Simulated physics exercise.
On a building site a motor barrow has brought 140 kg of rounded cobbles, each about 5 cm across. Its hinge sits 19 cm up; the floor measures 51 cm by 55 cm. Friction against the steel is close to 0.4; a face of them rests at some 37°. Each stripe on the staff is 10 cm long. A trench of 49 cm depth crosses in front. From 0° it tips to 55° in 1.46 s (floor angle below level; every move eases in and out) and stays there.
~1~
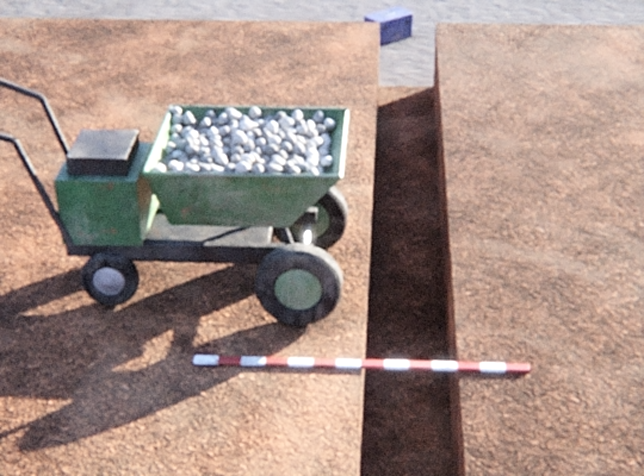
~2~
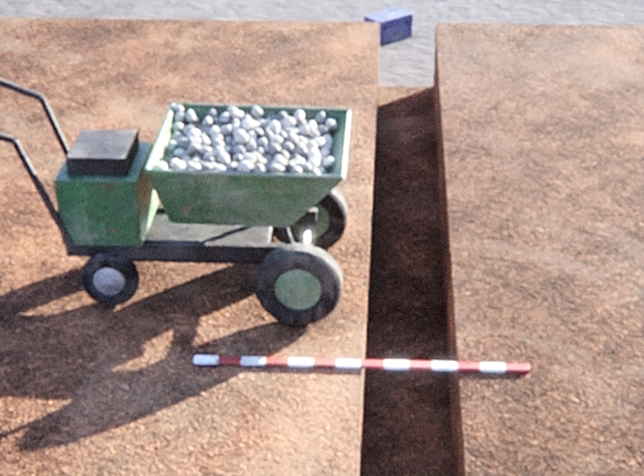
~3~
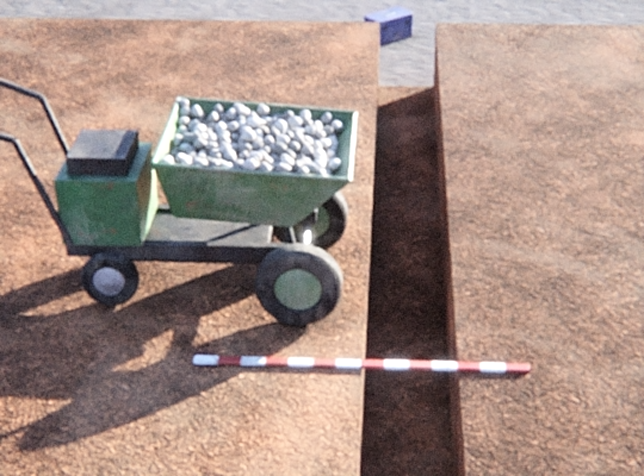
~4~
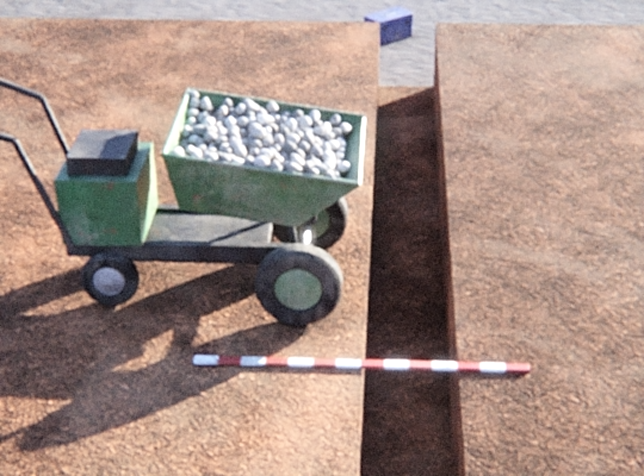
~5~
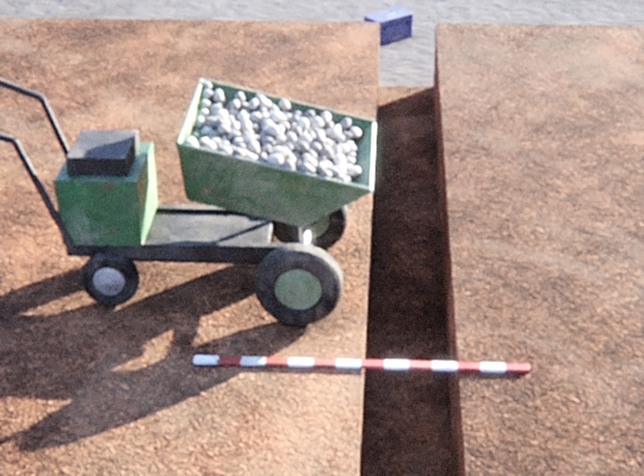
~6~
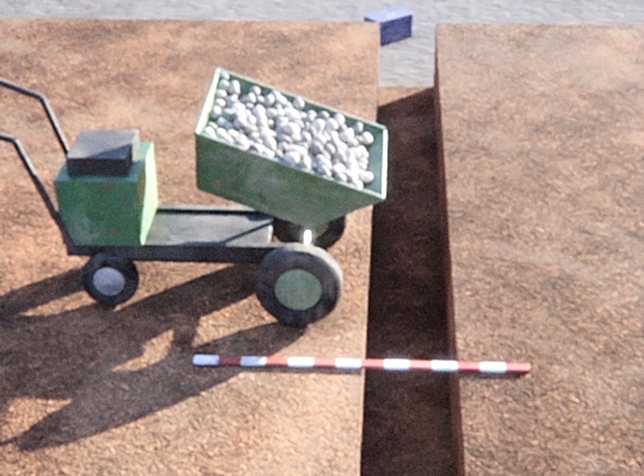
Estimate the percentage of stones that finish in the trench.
About 35 per cent.
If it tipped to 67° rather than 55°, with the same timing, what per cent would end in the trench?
In that case some 45 per cent.
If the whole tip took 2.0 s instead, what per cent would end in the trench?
Then about 40 per cent.
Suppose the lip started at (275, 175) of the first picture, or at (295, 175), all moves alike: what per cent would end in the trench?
About 65 and 65 per cent.
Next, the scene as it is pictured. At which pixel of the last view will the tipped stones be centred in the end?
Near (445, 363).
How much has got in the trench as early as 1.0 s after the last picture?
Some 5 per cent.
Then, 0.5 s after the last picture the floor is at 47°, 100 % in the skip; the foremost stones are at (412, 201).
Then, 1.0 s after the last picture the floor is at 55°, 86 % in the skip, 6 % in the trench, 8 % past the trench; the foremost stones are at (495, 290).
Then, 1.3 s after the last picture the floor is at 55°, 65 % in the skip, 12 % in the trench, 23 % past the trench; the foremost stones are at (562, 276).
Then, 3.3 s after the last picture the floor is at 55°, 35 % in the skip, 35 % in the trench, 30 % past the trench; the foremost stones are at (624, 282).
